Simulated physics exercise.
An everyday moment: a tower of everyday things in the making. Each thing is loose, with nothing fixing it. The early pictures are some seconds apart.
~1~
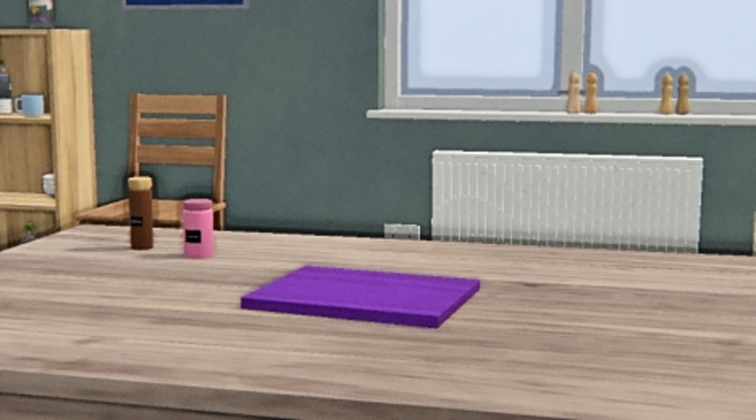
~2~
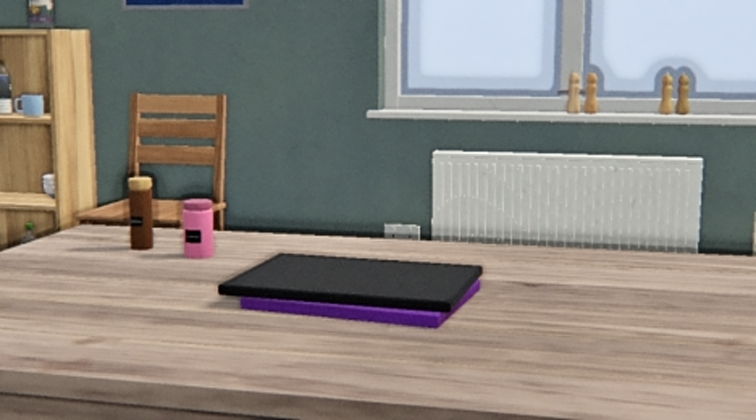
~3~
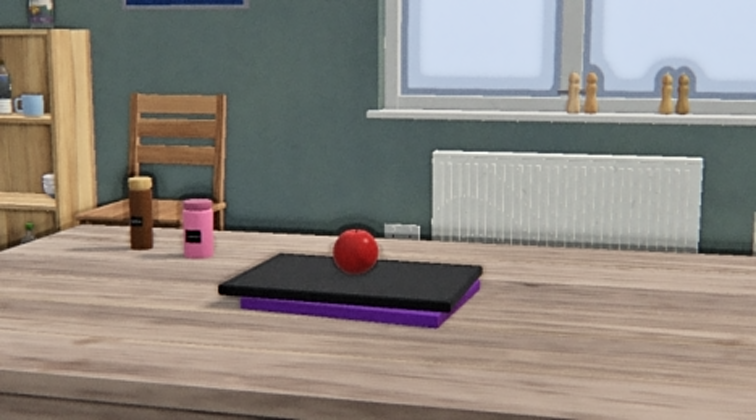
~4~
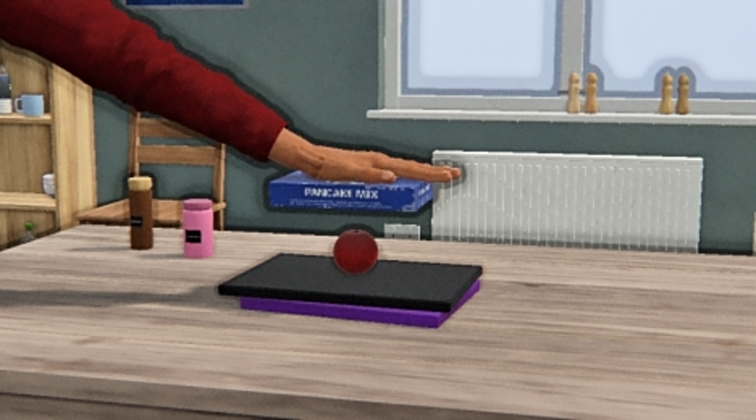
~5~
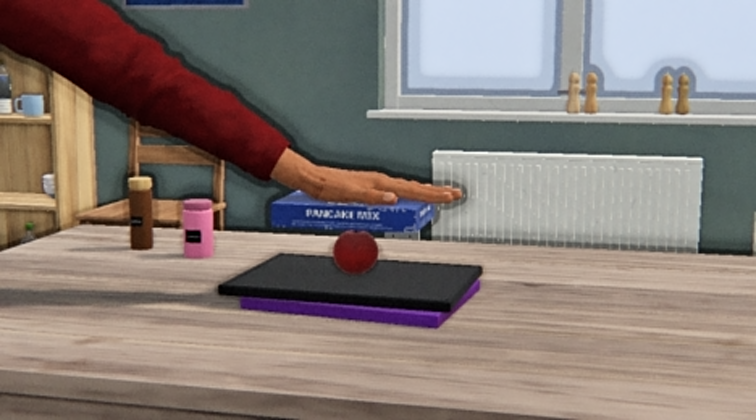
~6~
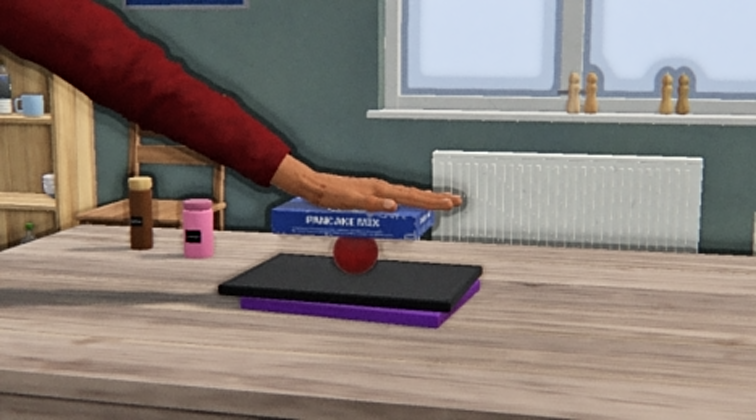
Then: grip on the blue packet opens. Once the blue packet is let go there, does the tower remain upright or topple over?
The pile will not survive intact.
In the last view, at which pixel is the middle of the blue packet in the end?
The object winds up at approximately (302, 227).
Then, 0.50 s after the last picture, blue packet tipped 9° from how it was near (347, 218).
Then, 0.70 s after the last picture, blue packet tipped 28° from how it was near (329, 221); red apple rolled a little.
Then, 0.80 s after the last picture, blue packet tipped 33° from how it was near (319, 224); red apple rolled a little.
Then, 1.00 s after the last picture, blue packet tipped 30° from how it was near (306, 226); red apple rolled a little.
At rest, moved from the start, blue packet; the other 5 in place. Seen from the same camera at the end, blue packet near (302, 227). The pile loses its balance.
